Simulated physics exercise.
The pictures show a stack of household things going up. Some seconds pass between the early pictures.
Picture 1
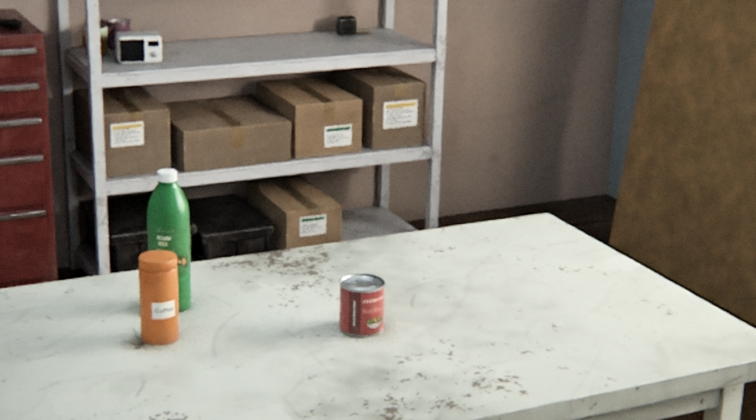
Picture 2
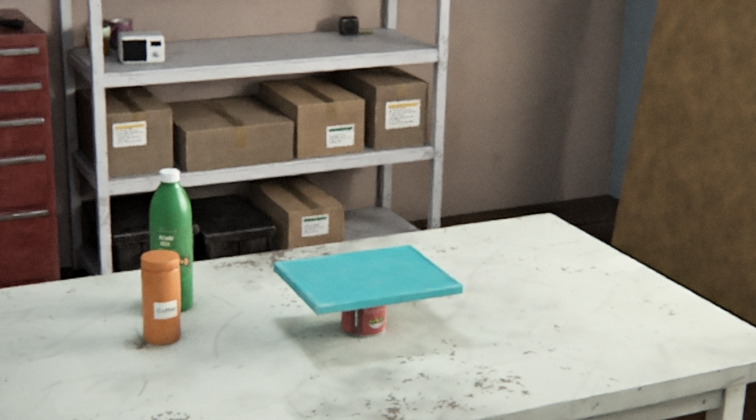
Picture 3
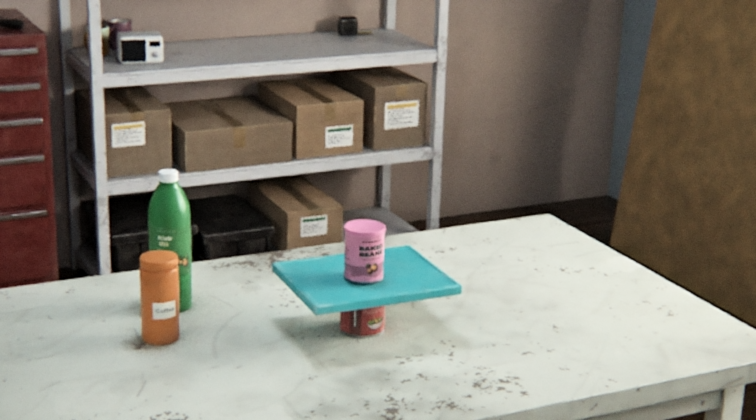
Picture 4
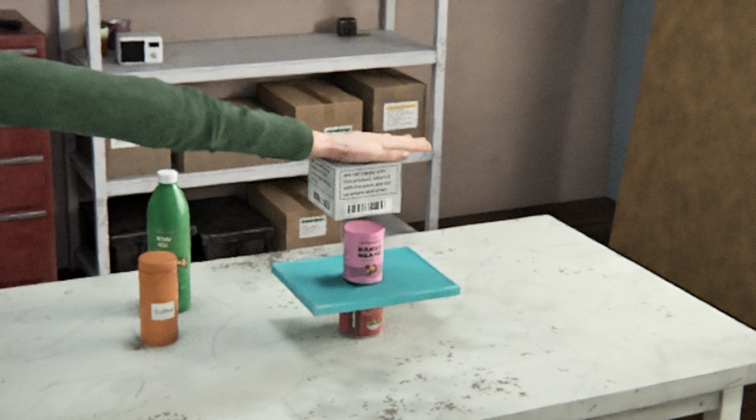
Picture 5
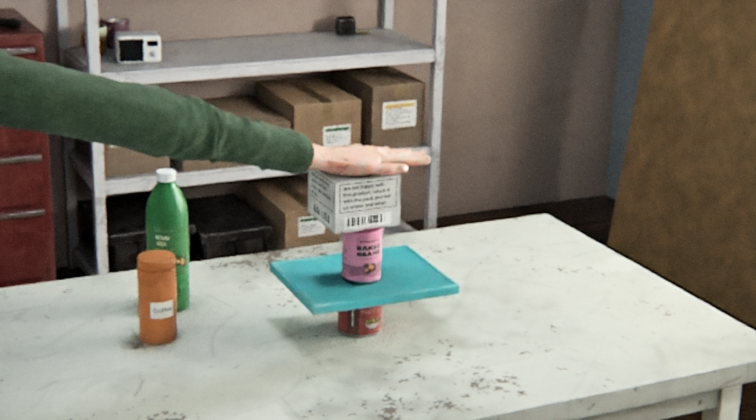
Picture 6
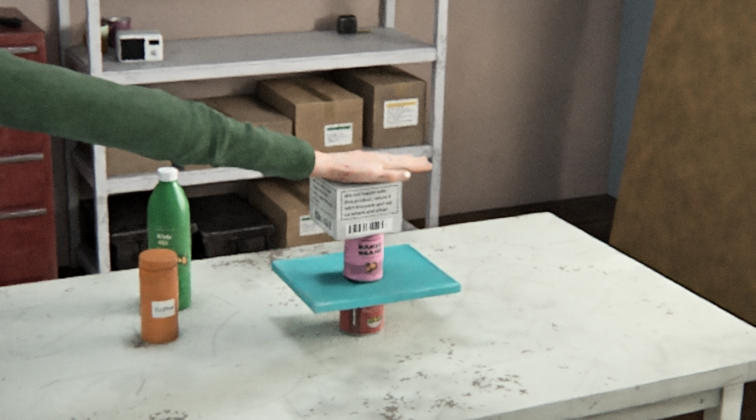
A green-sleeved arm reaches in from the left over a scuffed white table in a storage room, seen from slightly above by a still camera. An orange jar and a green bottle stand at left, a red can sits near the middle, and boxes fill grey shelves behind. A turquoise tray appears on the can, then a pink can on the tray, and the hand lowers a white box onto it, keeping hold.
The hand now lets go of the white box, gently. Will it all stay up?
The pile holds.
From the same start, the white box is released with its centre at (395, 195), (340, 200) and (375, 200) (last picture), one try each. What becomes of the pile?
First, it loses its balance; second, it gives way; third, it holds.
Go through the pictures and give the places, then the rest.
The last thing is not in view yet; red pot (362, 305), in the first frame.
The last thing is not in view yet, in the second frame.
The last thing is not in view yet; orange jar (160, 297), in the third frame.
Still above its spot; white box (354, 181); green bottle (169, 241), in the fourth frame.
Still above its spot; white box (354, 194); turquoise tray (363, 278), in the fifth frame.
Set down, still held; white box (355, 200), in the sixth frame.
Then, 0.20 s past the last view, nothing moves.
Then, 0.50 s past the last view, white box resting near (355, 201).
Finally, all 6 still in place. Final places as the last picture's camera would see them, white box near (355, 201). The pile keeps its balance.
